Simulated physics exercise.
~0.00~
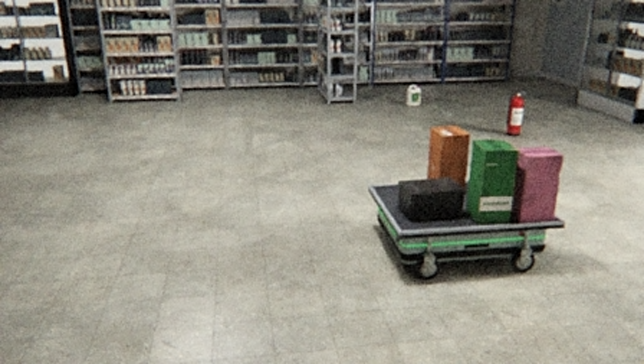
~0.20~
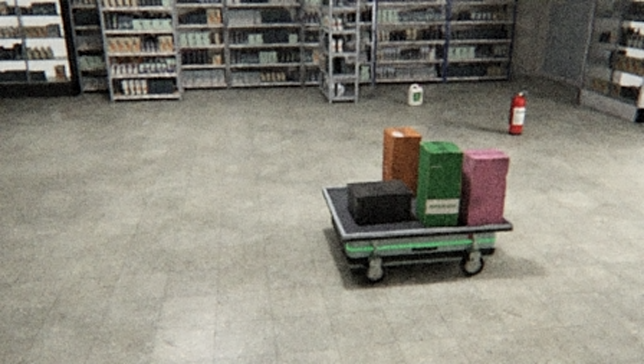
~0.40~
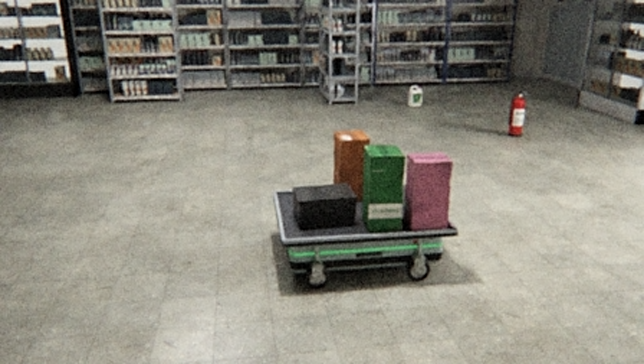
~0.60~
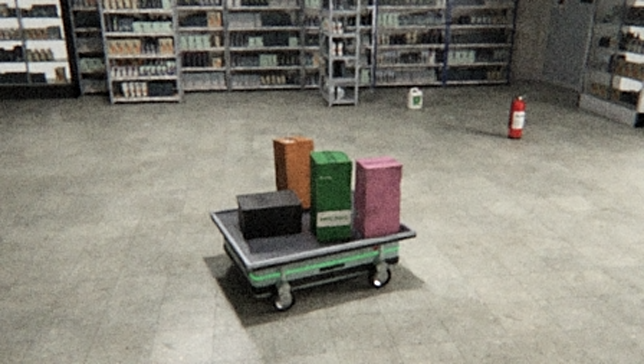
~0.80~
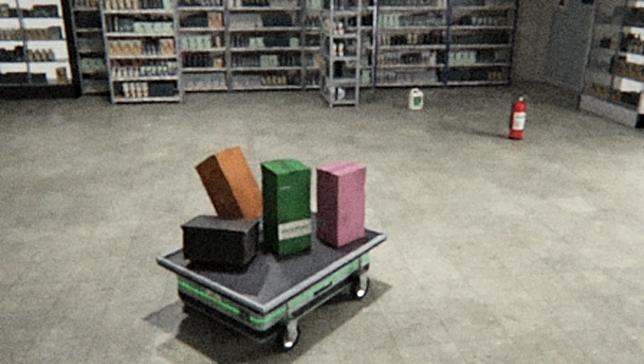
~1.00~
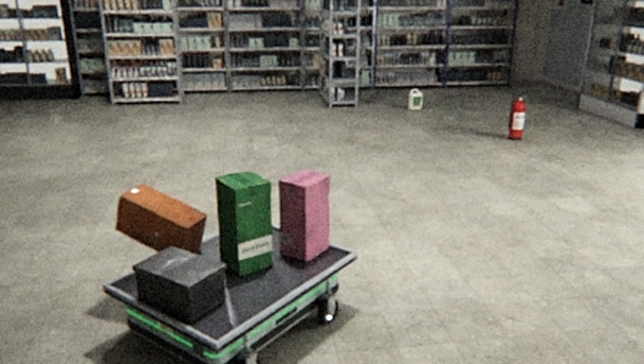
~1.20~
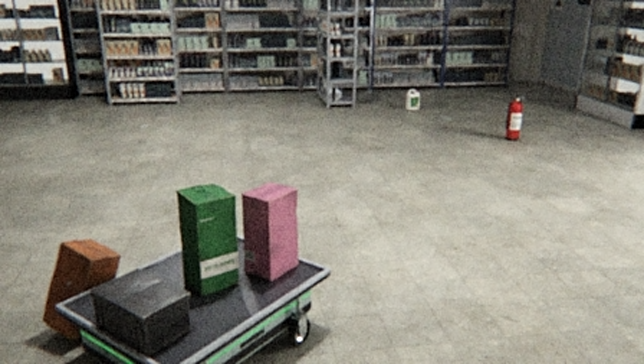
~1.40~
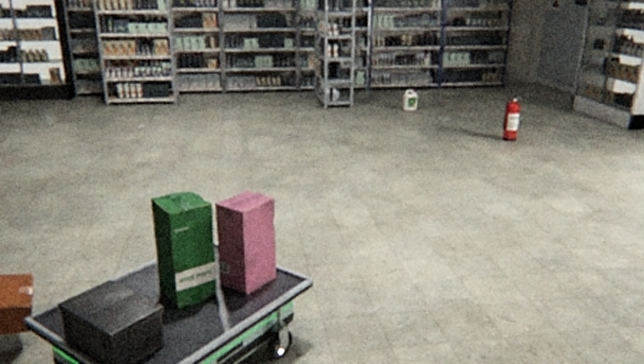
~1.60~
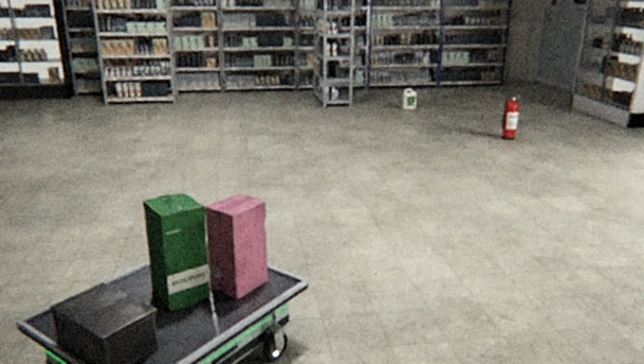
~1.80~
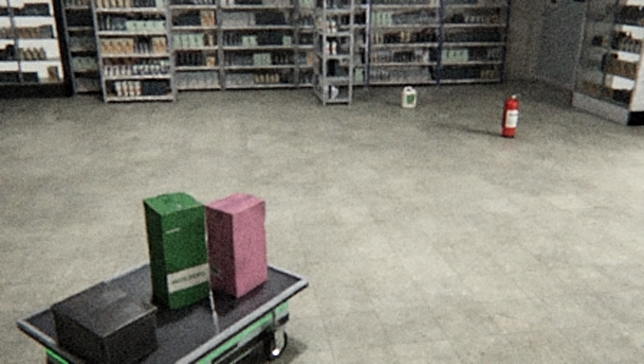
At first, a flat cart carries an orange box, a green box, a pink box and a low black tote across a tiled floor, with stocked shelves and a red fire extinguisher behind. It rolls left, then swings around toward the viewer as the orange box begins to lean. The orange box tips farther to the left, goes over the edge behind the black tote and tumbles toward the floor. It slips out of view at the left as the cart slows. The cart stops at the lower left, the green and pink boxes still upright beside the tote.
